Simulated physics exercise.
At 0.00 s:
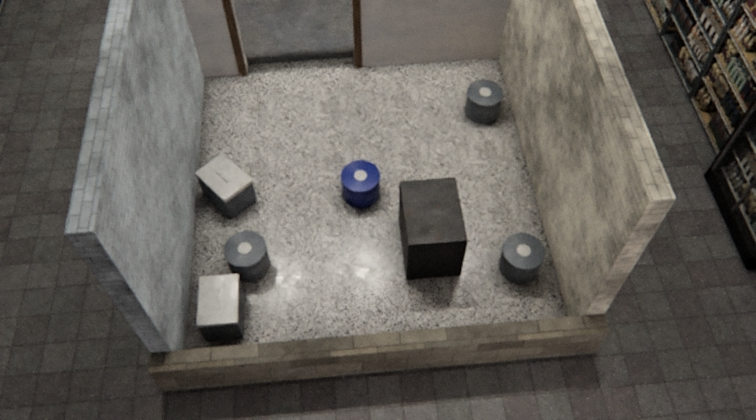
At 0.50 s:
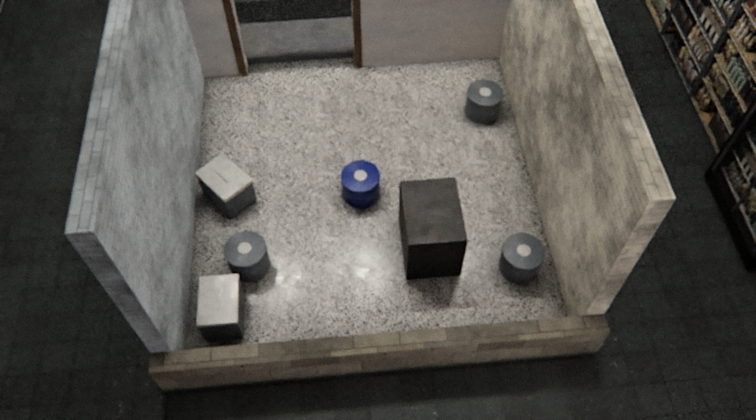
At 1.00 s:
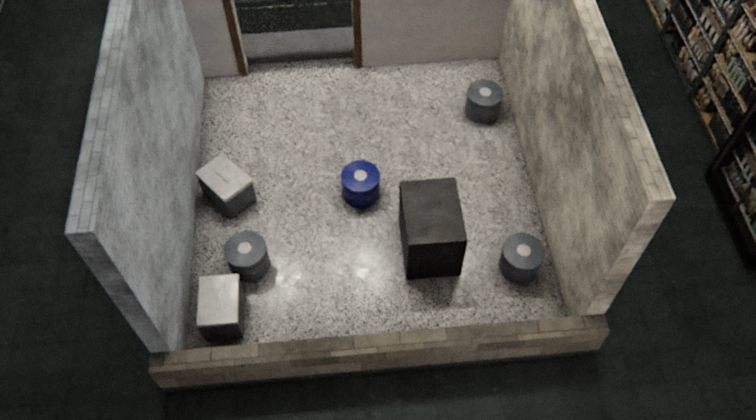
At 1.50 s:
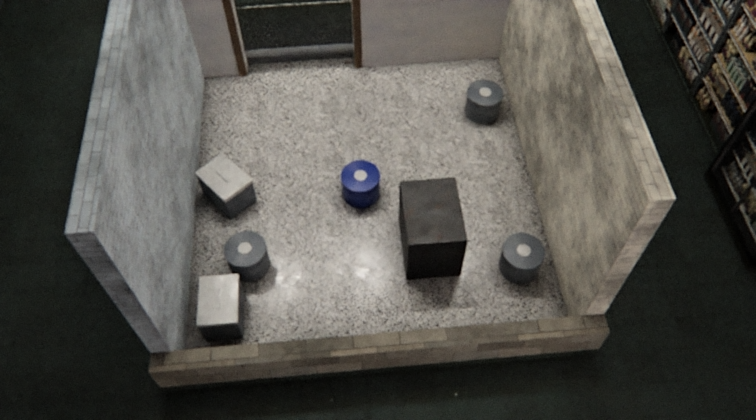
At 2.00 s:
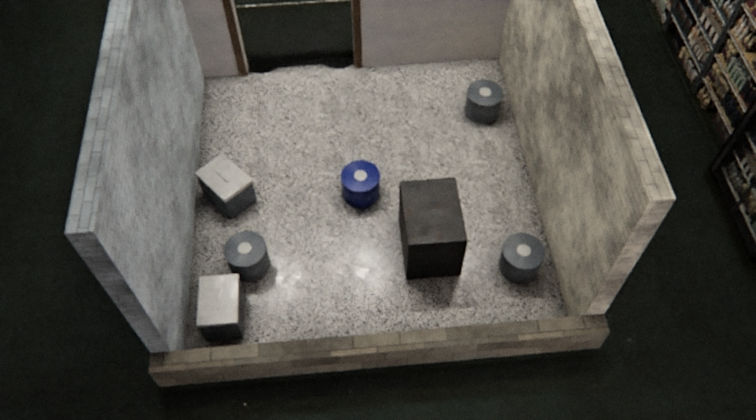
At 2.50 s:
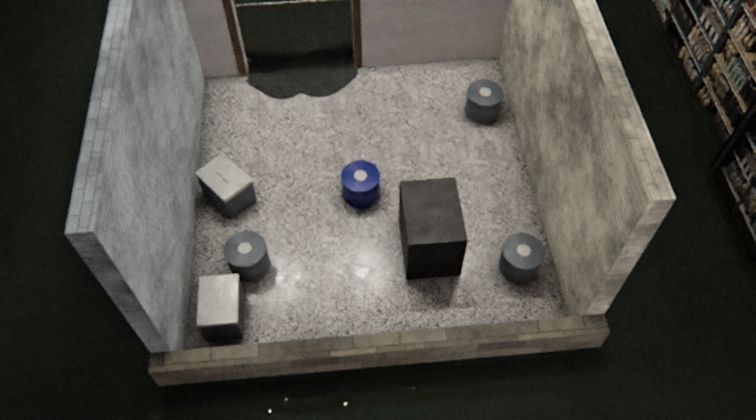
Dark water spread over the ground outside the small walled room, then slipped through the doorway at the back and crept a short way across the speckled floor, while the tubs and boxes stayed put.
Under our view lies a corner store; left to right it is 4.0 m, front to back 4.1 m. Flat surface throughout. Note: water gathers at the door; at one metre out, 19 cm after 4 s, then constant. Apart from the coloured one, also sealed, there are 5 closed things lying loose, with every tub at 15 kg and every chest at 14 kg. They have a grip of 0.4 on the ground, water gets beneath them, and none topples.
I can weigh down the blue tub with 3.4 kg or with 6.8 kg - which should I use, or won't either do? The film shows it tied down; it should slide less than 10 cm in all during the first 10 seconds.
Go with neither; both fall short.
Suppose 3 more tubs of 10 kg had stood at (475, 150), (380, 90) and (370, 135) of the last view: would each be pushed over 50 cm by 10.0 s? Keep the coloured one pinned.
In that order: Within it, within it, beyond it.
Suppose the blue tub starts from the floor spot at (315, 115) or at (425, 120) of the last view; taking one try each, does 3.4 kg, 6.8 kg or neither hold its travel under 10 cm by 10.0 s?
First try, both options fail; second try, only the heavier option works.
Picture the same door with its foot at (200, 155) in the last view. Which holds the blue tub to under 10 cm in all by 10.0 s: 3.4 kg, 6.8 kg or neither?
Moved there, neither choice works.
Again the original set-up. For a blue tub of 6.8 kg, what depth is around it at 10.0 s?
Something like 12 centimetres.
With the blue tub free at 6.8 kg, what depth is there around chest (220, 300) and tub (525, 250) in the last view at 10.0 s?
Depth approx. 13 cm / 10 cm.
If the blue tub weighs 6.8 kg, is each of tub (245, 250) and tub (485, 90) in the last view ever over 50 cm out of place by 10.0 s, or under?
In turn: Beyond, below.
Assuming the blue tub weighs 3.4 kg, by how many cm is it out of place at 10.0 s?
It would be some 200 cm from its spot.
After 3.5 s the blue tub would be 0 cm from its start with 3.4 kg and 0 cm from its start with 6.8 kg; 0 cm of water round it then.
After 4.5 s the blue tub would be 15 cm from its start with 3.4 kg and 4 cm from its start with 6.8 kg; 3 cm of water round it then.
After 7.0 s the blue tub would be 174 cm from its start with 3.4 kg and 178 cm from its start with 6.8 kg; 8 cm of water round it then.
After 10.0 s the blue tub would be 210 cm from its start with 3.4 kg and 228 cm from its start with 6.8 kg; 12 cm of water round it then.
